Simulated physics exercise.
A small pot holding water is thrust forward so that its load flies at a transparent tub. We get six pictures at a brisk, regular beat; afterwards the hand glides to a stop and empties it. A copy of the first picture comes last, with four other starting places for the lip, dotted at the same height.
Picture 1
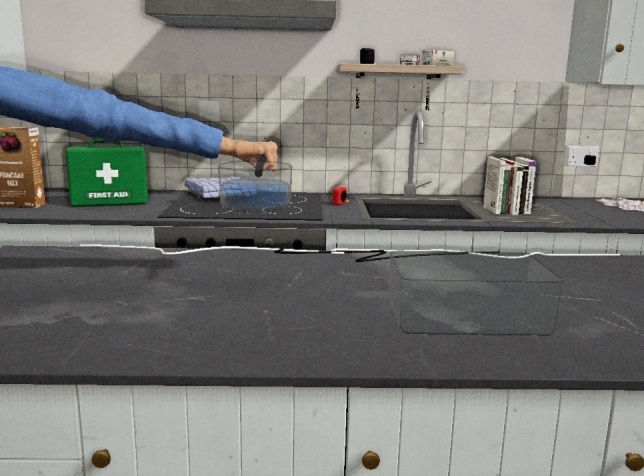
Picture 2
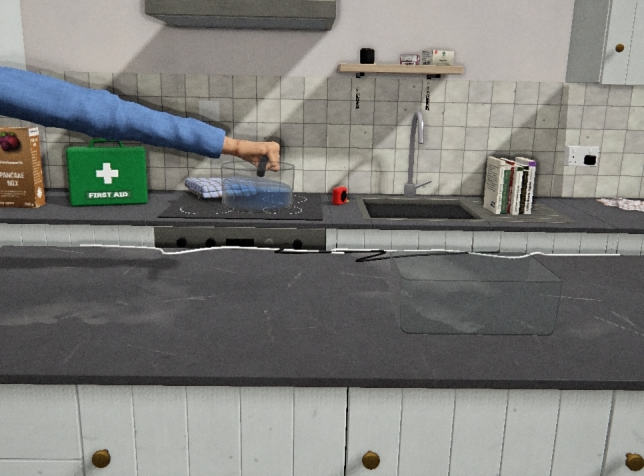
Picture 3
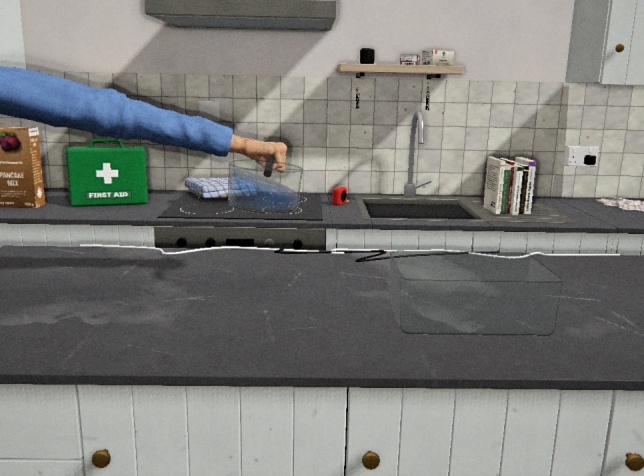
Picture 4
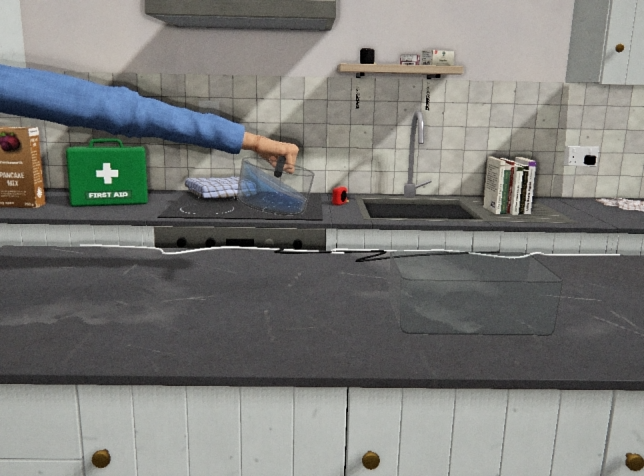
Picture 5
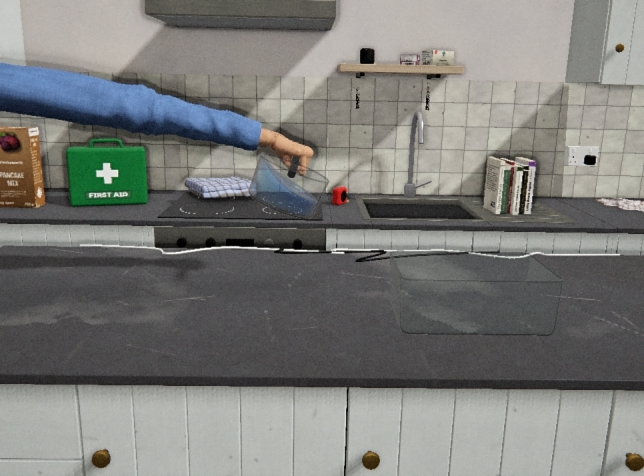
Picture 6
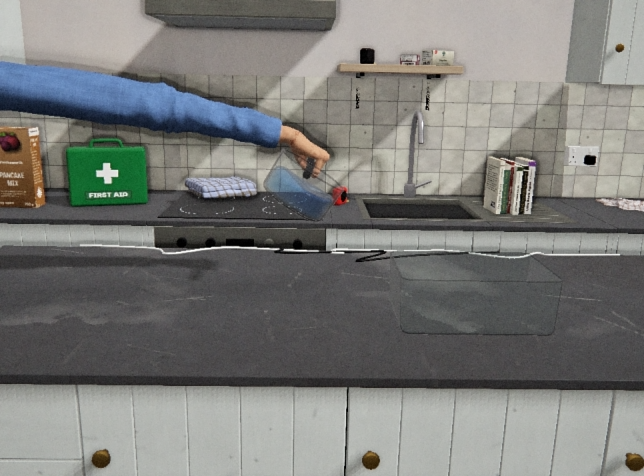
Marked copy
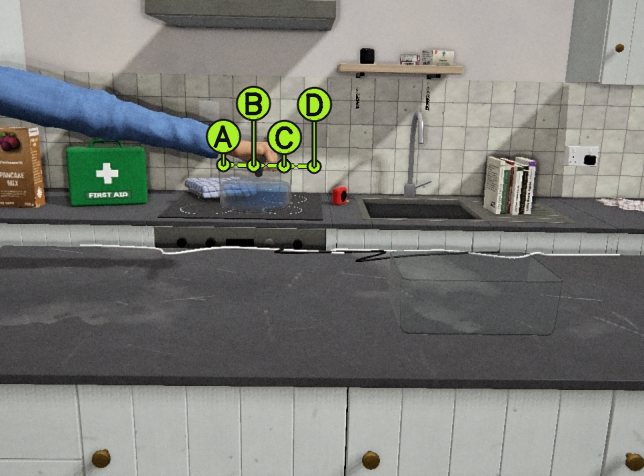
A blue-sleeved arm reaching in from the left holds a small transparent container of bluish water above the hob in a kitchen, seen from across a dark counter by a still camera. A green first aid box, checked cloth, red object, sink and books line the back worktop, with a clear tub on the near counter. The hand moves the container rightward, tilting it progressively.
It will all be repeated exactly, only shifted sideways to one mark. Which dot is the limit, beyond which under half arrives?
Go for B.
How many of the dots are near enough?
Three of the four.
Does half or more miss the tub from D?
No, that is safe.
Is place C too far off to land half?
No.
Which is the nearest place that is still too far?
The answer is A.
On the marked copy, A at (223, 164); B at (253, 165); C at (284, 165); D at (314, 166).
If A is chosen, about 21 % lands in the tub, 74 % falls short and 4 % goes beside or beyond.
If B is chosen, about 65 % lands in the tub, 26 % falls short and 10 % goes beside or beyond.
If C is chosen, about 81 % lands in the tub, 9 % falls short and 10 % goes beside or beyond.
If D is chosen, about 80 % lands in the tub, 5 % falls short and 15 % goes beside or beyond.
